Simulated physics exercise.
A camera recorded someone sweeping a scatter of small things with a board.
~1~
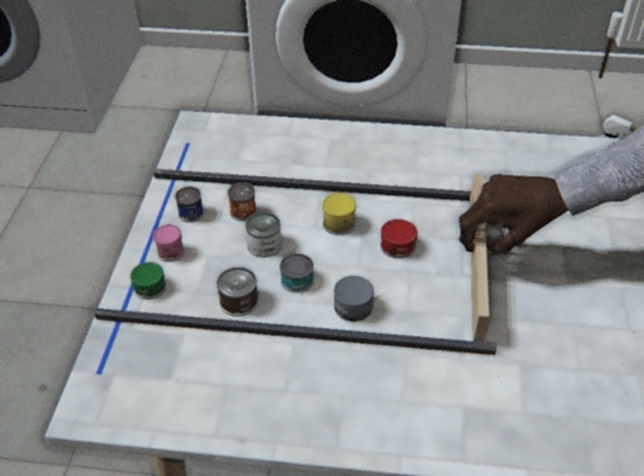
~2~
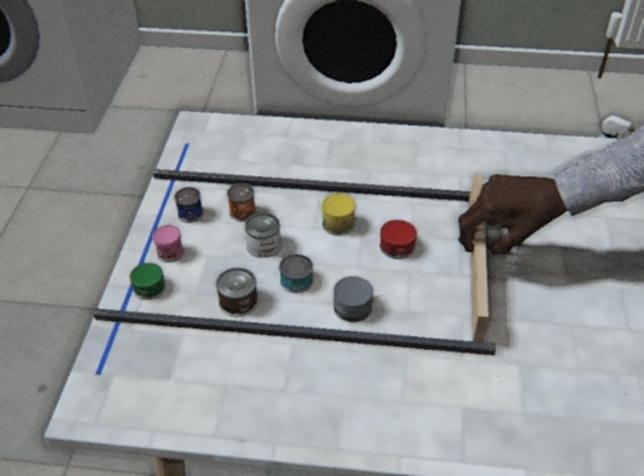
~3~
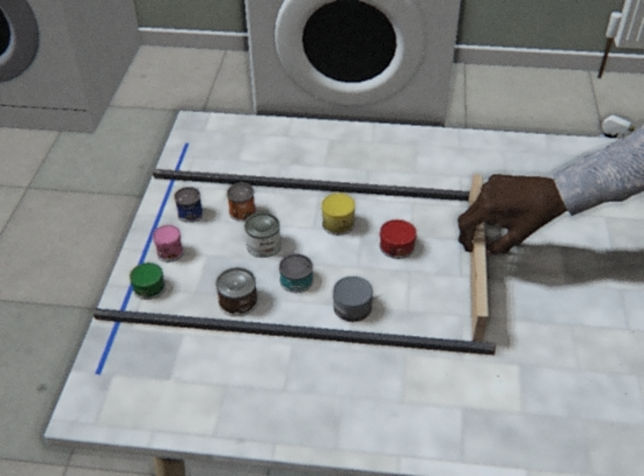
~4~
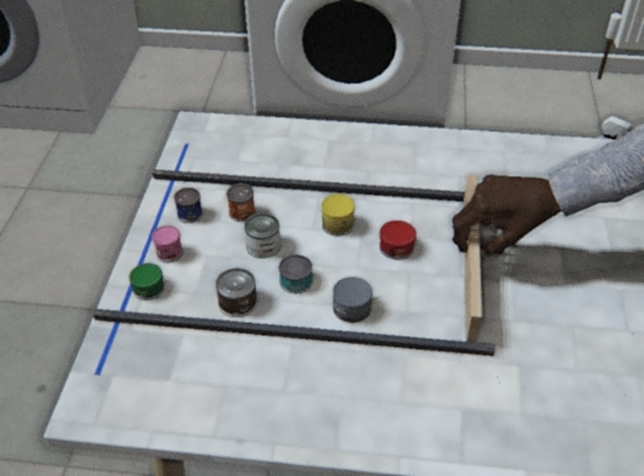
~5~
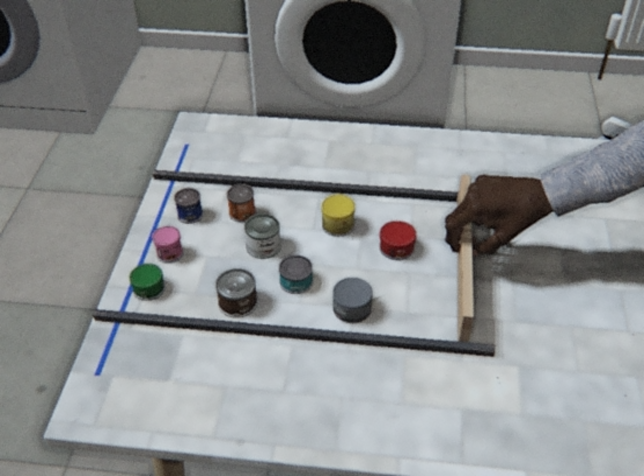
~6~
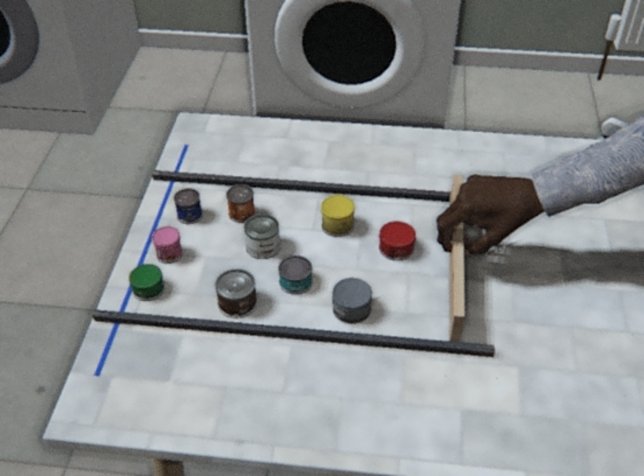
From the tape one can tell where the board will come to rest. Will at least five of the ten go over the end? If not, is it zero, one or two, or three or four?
The way I see it, five or more of them end up off the end.
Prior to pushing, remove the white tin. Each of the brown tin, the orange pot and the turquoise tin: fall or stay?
In that case the brown tin goes off the edge, the orange pot goes off the edge, the turquoise tin stays where it is.
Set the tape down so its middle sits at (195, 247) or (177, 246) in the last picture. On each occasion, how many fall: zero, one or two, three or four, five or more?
At each place: One to two and three or four.
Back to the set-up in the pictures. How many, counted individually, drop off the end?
The figure is 5, exactly.
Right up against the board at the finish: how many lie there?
The count comes out at 5.
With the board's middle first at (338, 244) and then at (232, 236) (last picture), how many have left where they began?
Tally at point one: 3; at point two: 10.
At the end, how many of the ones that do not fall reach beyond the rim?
That'd be 5.
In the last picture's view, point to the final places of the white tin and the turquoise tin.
In the last picture the white tin sits around (127, 238) and the turquoise tin around (119, 266).
Early on, none off yet; green tin at rest near (147, 282); pink tin at rest near (168, 245); blue tin at rest near (188, 206).
A while later, none off yet; green tin at rest near (144, 282); pink tin at rest near (168, 245); blue tin moving near (184, 206).
Finally, the number that fall off is five or more; lost, brown tin, orange pot, blue tin, pink tin and green tin.
